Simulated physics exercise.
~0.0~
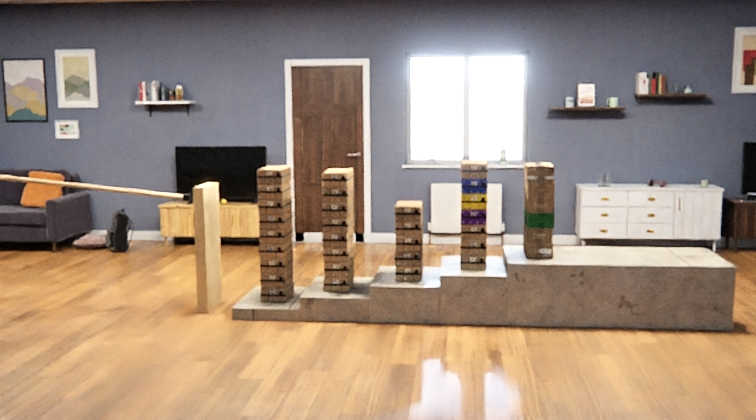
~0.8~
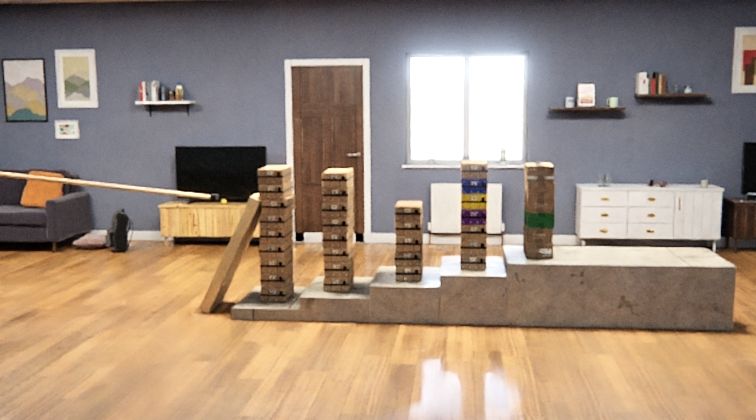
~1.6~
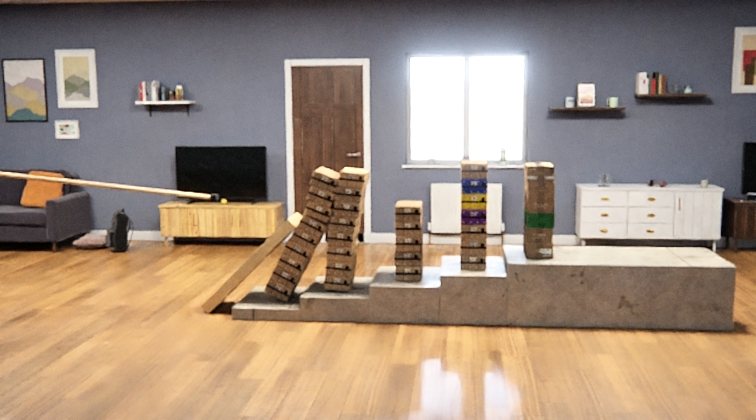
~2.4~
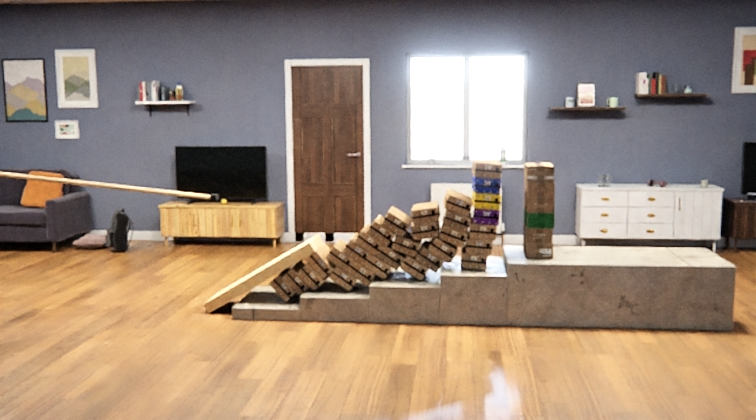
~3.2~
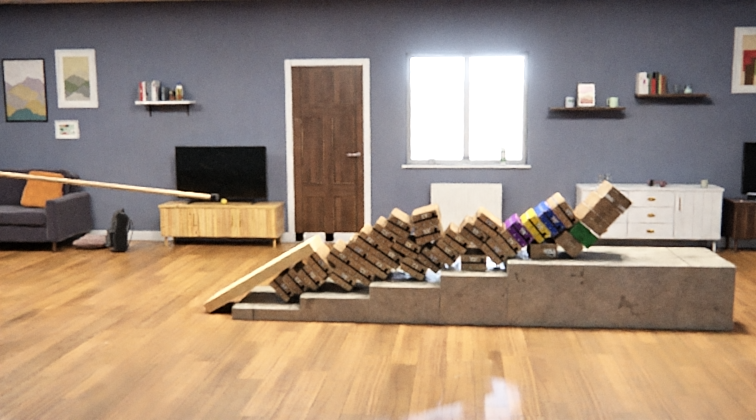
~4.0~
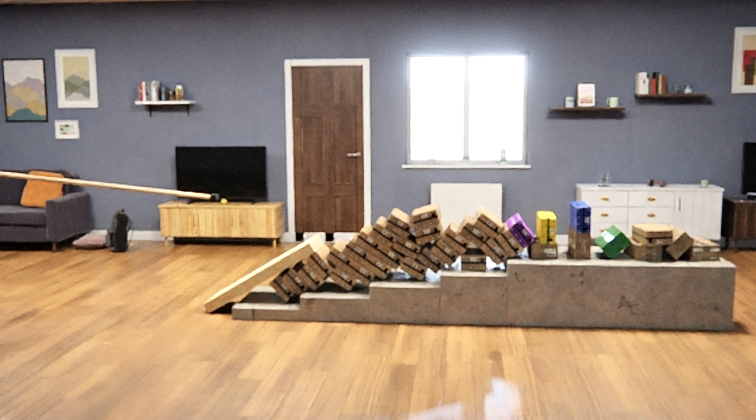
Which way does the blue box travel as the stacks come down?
The blue box moves to the right, ending up on the long top level of the steps.
